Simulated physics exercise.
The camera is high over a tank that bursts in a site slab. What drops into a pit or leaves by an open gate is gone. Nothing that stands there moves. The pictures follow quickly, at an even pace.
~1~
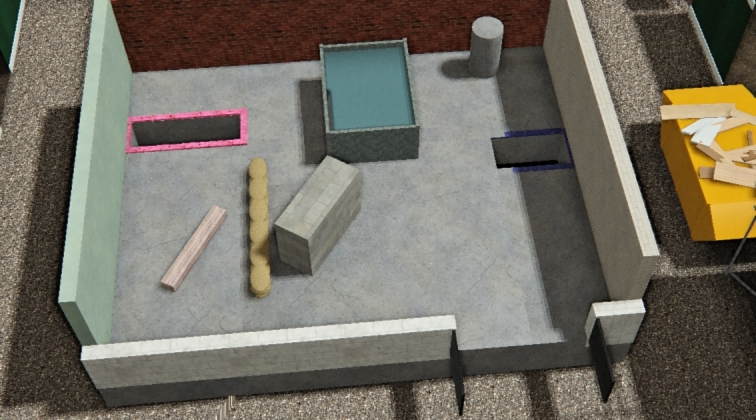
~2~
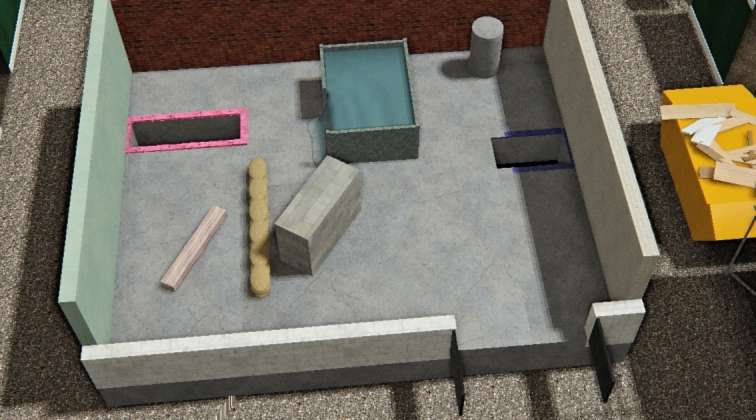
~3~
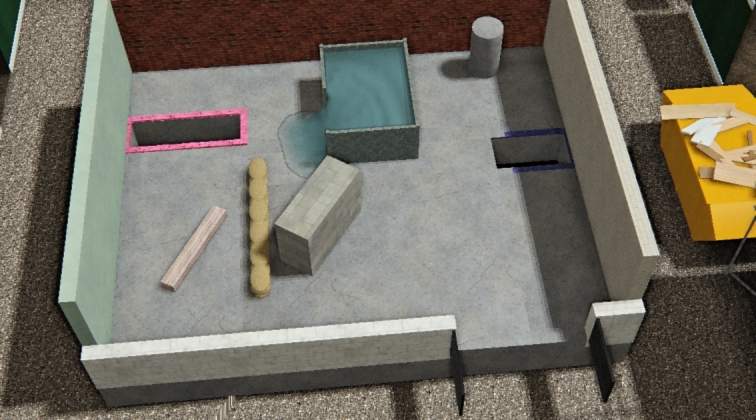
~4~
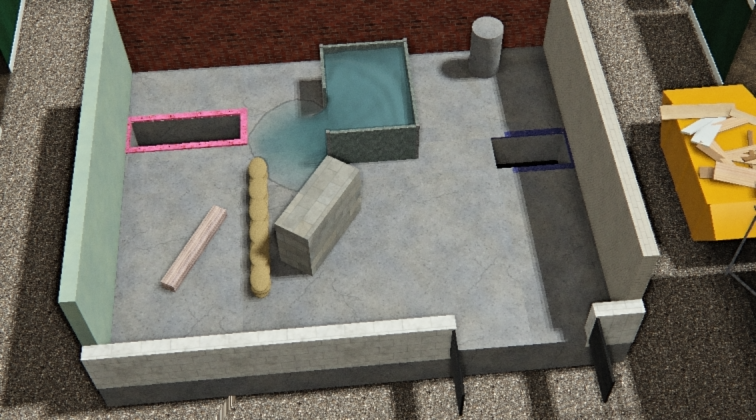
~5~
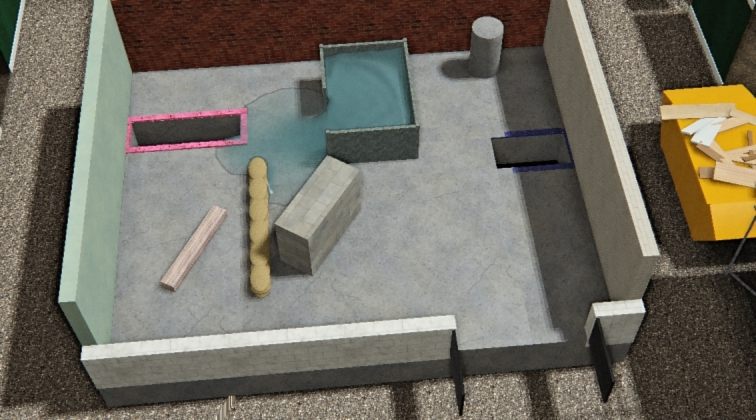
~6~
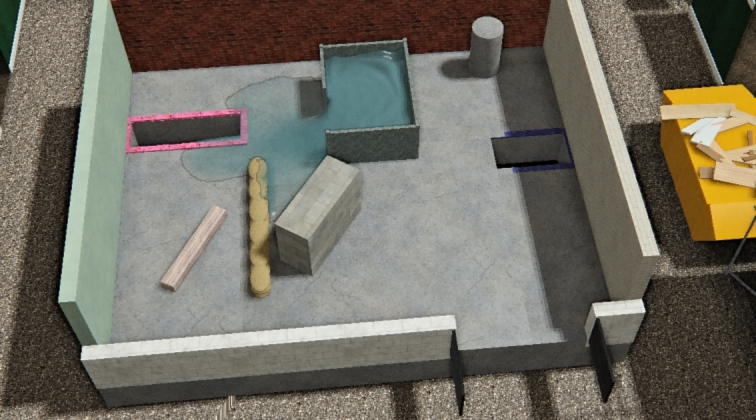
In the video, an open tank of still water on a walled grey slab begins leaking from its left side, and a thin pool spreads leftward across the floor, reaching around a row of rounded tan shapes and the pink-edged pit.
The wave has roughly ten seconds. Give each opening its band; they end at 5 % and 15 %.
One by one: The gate takes less than 5 %; the pink pit takes more than 15 %; the blue pit takes less than 5 %.
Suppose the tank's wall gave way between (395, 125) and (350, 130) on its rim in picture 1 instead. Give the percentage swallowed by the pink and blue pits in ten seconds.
In per cent: Pink 0, blue 2.
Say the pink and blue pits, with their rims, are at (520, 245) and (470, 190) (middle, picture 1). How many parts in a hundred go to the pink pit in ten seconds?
Roughly, in per cent: Pink 0.
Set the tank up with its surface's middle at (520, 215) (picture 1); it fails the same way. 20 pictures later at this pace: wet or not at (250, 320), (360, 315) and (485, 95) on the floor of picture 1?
One after the other: Wet, covered, free of water.
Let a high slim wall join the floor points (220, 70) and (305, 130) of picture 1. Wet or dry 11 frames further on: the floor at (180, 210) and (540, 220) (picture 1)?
As listed: Flooded, free of water.
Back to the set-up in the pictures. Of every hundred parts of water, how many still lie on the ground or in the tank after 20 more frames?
Some 82 per cent.
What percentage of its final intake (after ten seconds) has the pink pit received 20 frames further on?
Near 60 in a hundred.
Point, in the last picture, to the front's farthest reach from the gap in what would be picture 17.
Around (114, 316).
A moment on, water covers 20 % of the floor; the gate 0 %, the pink pit 5 %, the blue pit 0 %.
Next, water covers 30 % of the floor; the gate 0 %, the pink pit 11 %, the blue pit 0 %.
Then, water covers 40 % of the floor; the gate 0 %, the pink pit 19 %, the blue pit 0 %.
Later, water covers 60 % of the floor; the gate 0 %, the pink pit 27 %, the blue pit 0 %.
In the end, water covers 80 % of the floor; the gate 1 %, the pink pit 30 %, the blue pit 2 %.
